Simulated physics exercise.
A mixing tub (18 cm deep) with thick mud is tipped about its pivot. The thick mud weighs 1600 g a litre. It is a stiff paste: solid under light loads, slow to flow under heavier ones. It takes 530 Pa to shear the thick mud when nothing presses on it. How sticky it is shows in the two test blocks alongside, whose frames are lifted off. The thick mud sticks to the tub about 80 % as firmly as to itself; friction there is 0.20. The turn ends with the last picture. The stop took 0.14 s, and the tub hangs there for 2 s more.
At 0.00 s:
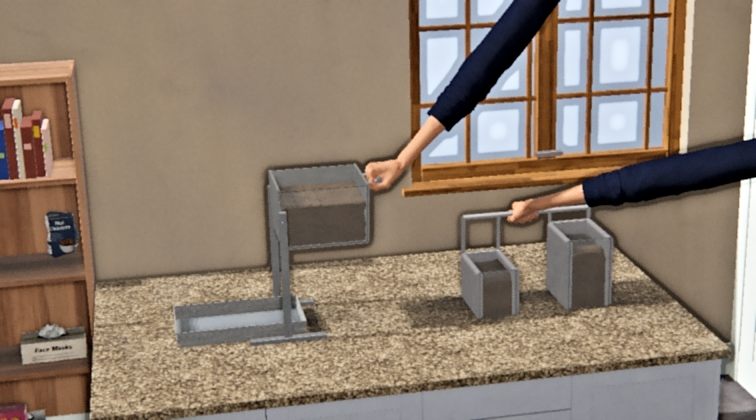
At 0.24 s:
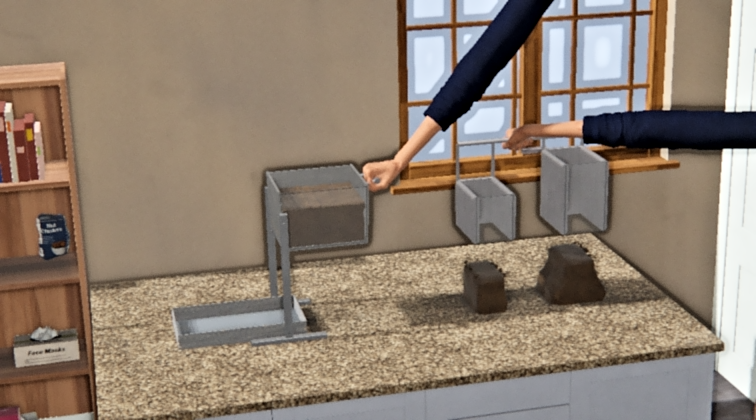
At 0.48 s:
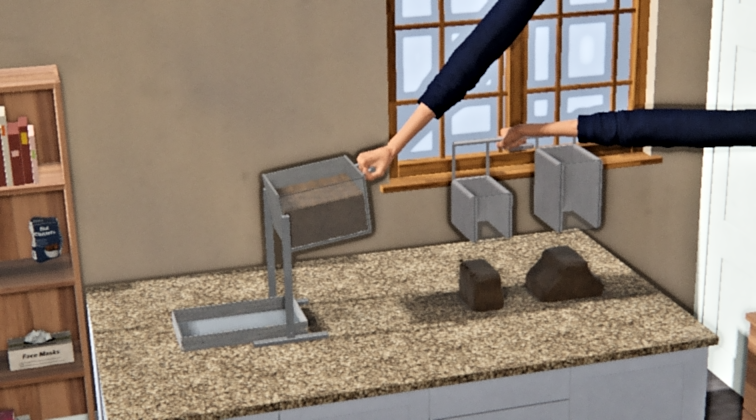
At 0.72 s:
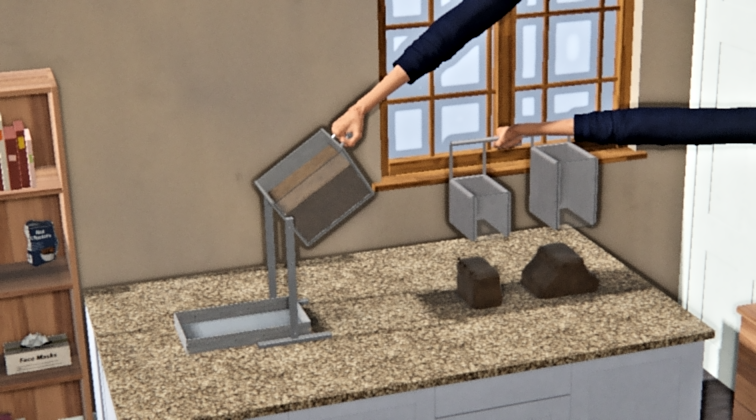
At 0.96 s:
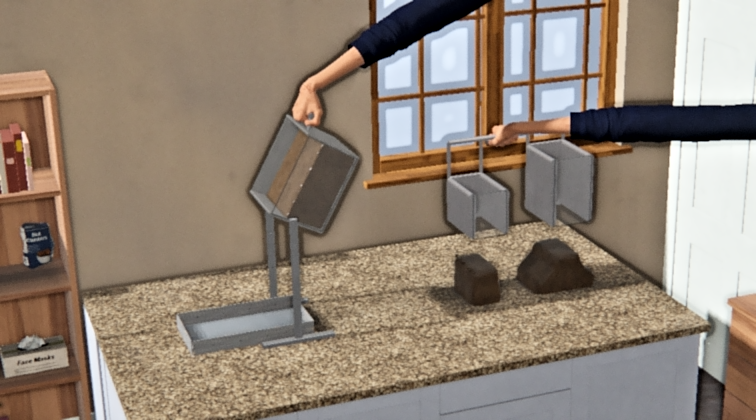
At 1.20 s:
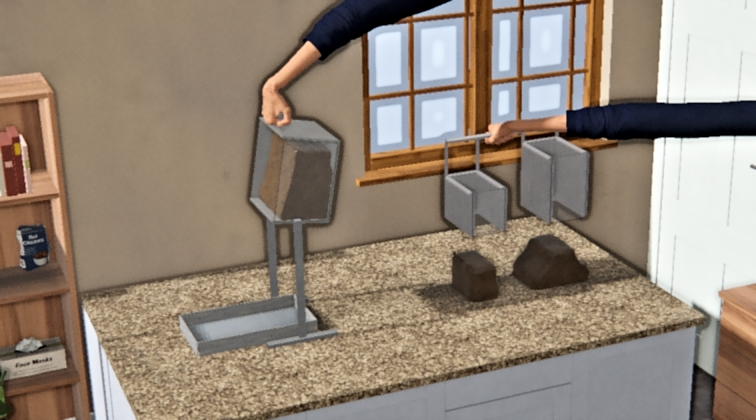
Two clear molds on the right were lifted off brown mud blocks, the larger of which slumped into a mound, and then a hand swung the mud-filled tub on the left steeply up and over leftward.
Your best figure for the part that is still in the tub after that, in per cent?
The part that is still in the tub after that is near 60 %.
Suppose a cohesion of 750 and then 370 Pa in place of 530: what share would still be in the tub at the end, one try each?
In that order: 100 %, 50 %.
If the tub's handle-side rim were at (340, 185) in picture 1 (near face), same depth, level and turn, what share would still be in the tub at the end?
In that case some 100 per cent.
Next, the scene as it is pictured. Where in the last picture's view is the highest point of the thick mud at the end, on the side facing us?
Near (314, 183).
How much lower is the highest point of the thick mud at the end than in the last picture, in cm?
Some 12 cm.
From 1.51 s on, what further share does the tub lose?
Near 16 %.
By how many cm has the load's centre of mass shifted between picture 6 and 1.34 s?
Roughly 4 cm.
By 1.34 s, the tub is at 80 degrees and holds 96 %.
By 1.51 s, the tub is at 80 degrees and holds 76 %.
By 1.68 s, the tub is at 80 degrees and holds 62 %.
By 1.85 s, the tub is at 80 degrees and holds 60 %.
By 3.20 s, at the end, the tub is at 80 degrees and holds 60 %.
